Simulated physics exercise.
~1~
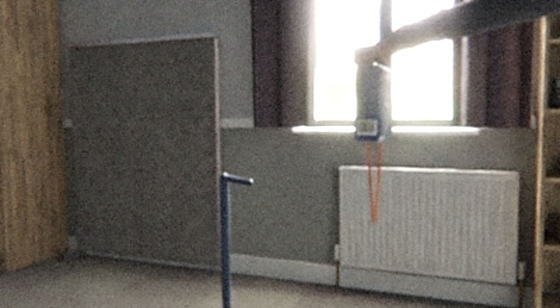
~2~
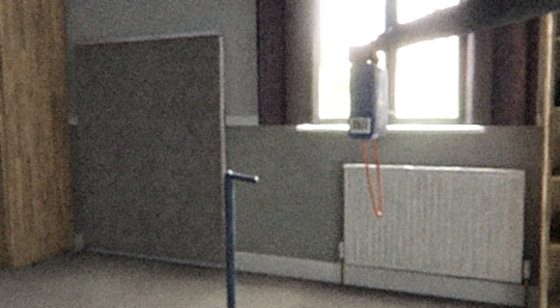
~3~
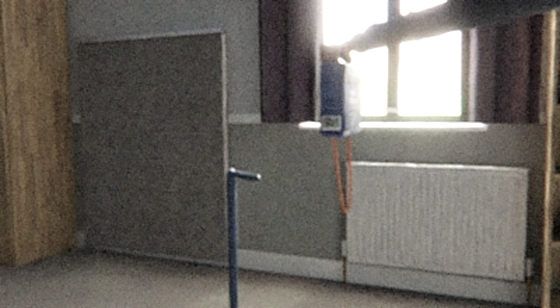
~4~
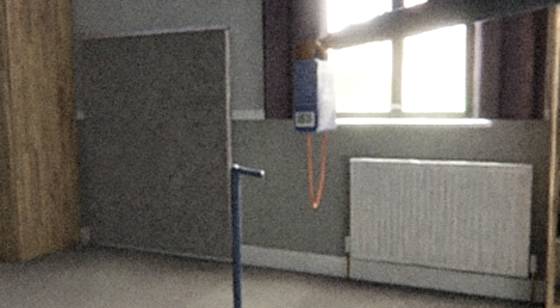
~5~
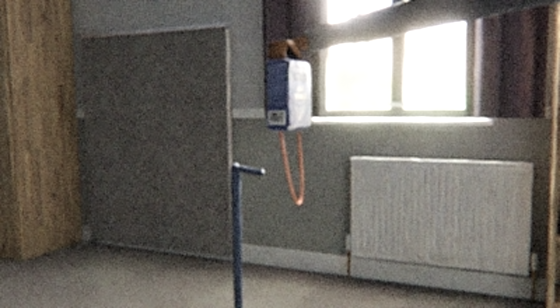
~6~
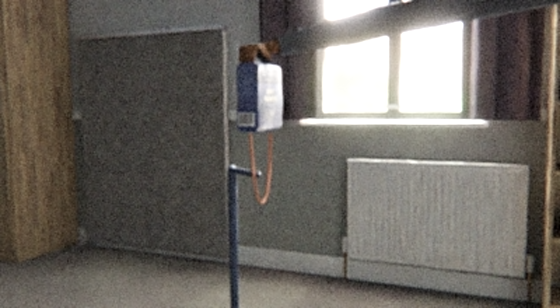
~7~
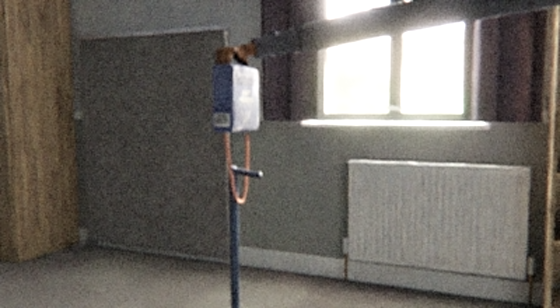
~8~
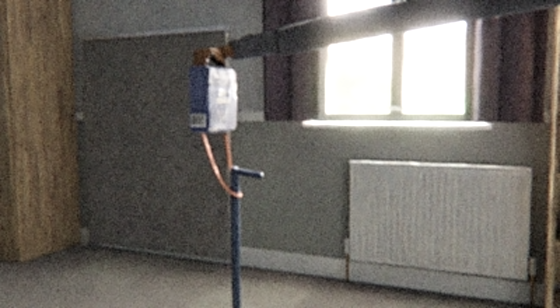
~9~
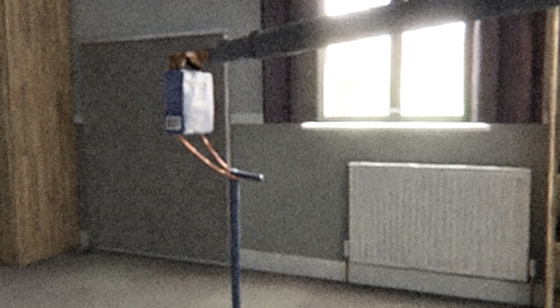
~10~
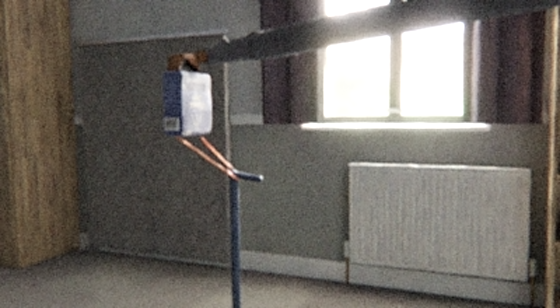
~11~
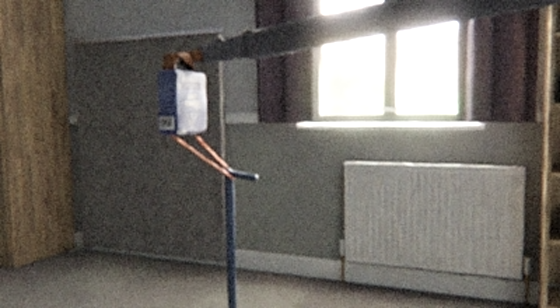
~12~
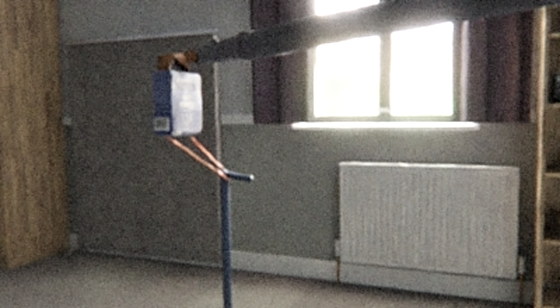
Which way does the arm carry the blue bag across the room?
The arm carries the blue bag to the left, from in front of the window to just past the post.
